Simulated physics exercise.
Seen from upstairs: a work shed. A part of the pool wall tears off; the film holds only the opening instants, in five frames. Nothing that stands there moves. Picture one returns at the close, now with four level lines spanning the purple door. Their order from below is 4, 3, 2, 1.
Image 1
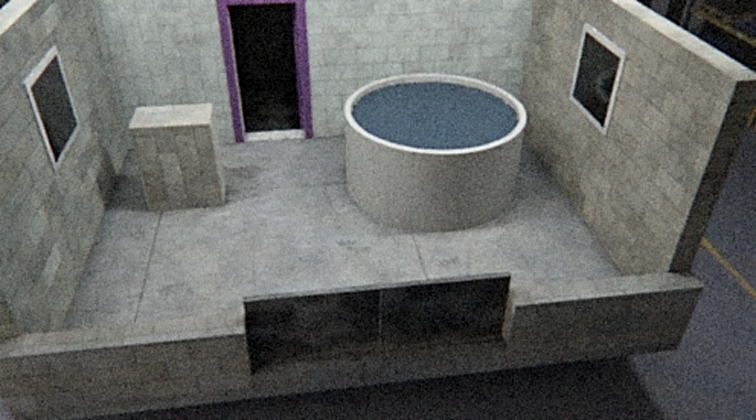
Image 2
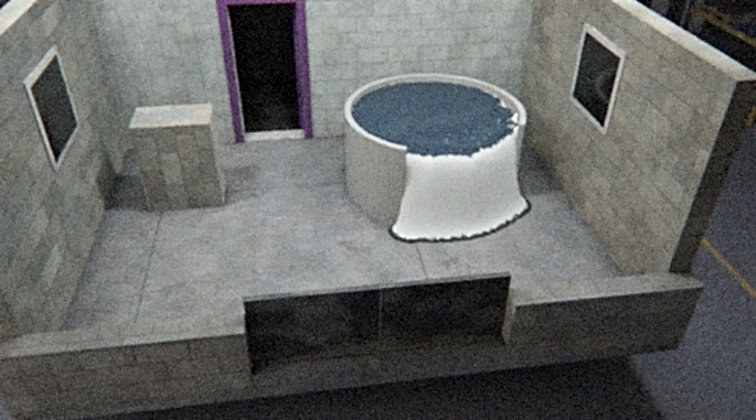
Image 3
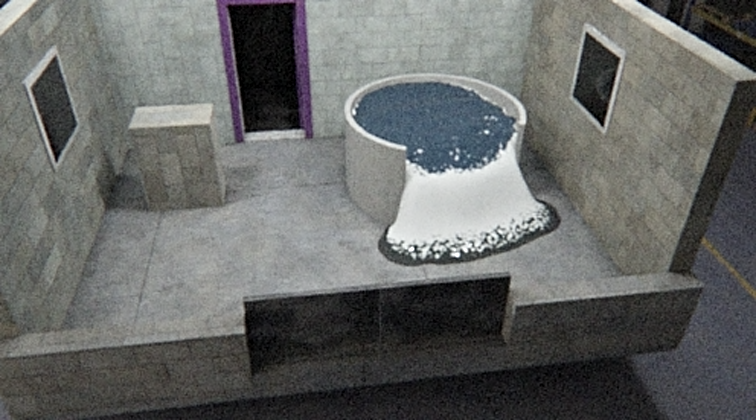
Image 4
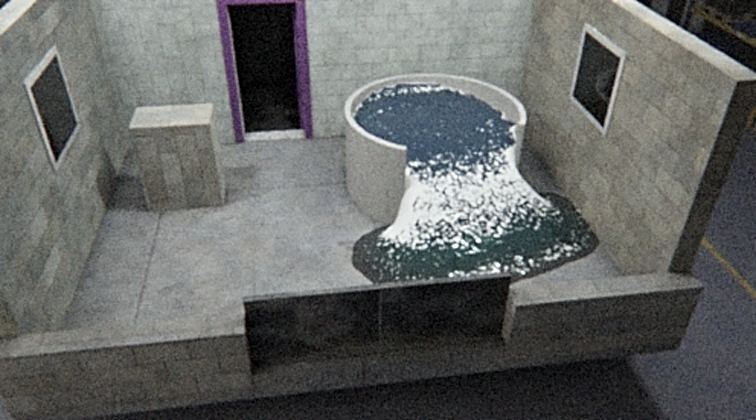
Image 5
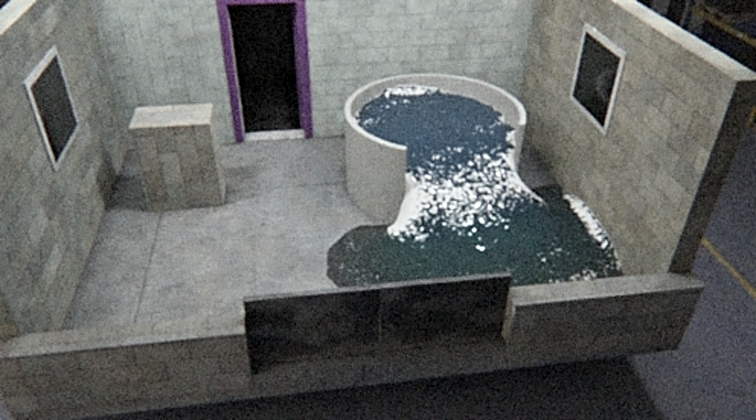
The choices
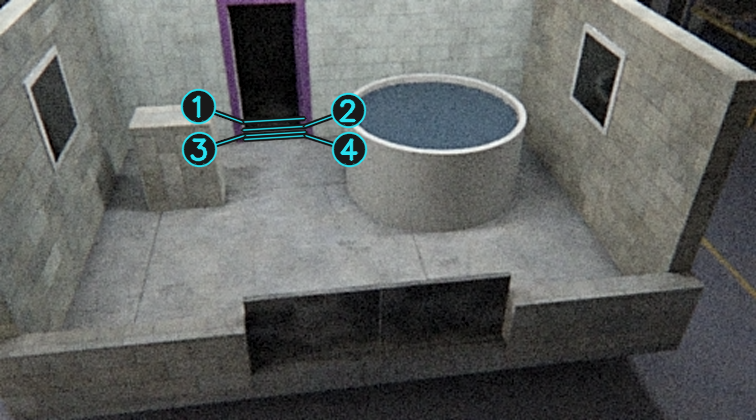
The clip opens on a roofless block-walled room seen from above, with a round pool of still water near a purple doorway. The pool's front right side gives way and white, foaming water pours onto the floor, then spreads as a dark green sheet toward the right wall and the front gate.
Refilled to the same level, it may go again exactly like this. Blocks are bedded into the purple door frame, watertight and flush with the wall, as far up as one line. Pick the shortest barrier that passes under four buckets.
2 is the one.
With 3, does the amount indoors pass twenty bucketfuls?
No, it does not.
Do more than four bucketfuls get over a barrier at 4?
Yes, that goes wrong.
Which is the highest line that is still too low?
3.
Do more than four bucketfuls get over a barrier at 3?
Yes.
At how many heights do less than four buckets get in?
Two.
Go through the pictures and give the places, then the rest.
Water in the pool at rest, its middle at (434, 115); foot of the purple doorway at (275, 140); shut gate at (380, 296).
Water covers 2 % of the ground and shows as far out as (395, 232).
Water covers 7 % of the ground and shows as far out as (390, 251).
Water covers 15 % of the ground and shows as far out as (576, 207).
Water covers 23 % of the ground and shows as far out as (343, 255).
On the marked copy, 1 at (273, 120); 2 at (274, 128); 3 at (274, 133); 4 at (275, 137); from the bottom up 4, 3, 2, 1.
If 1 is chosen, nothing gets over.
If 2 is chosen, a splash gets over, under a bucket.
If 3 is chosen, about 9 bucketfuls get in.
If 4 is chosen, some 25 bucketfuls get in.
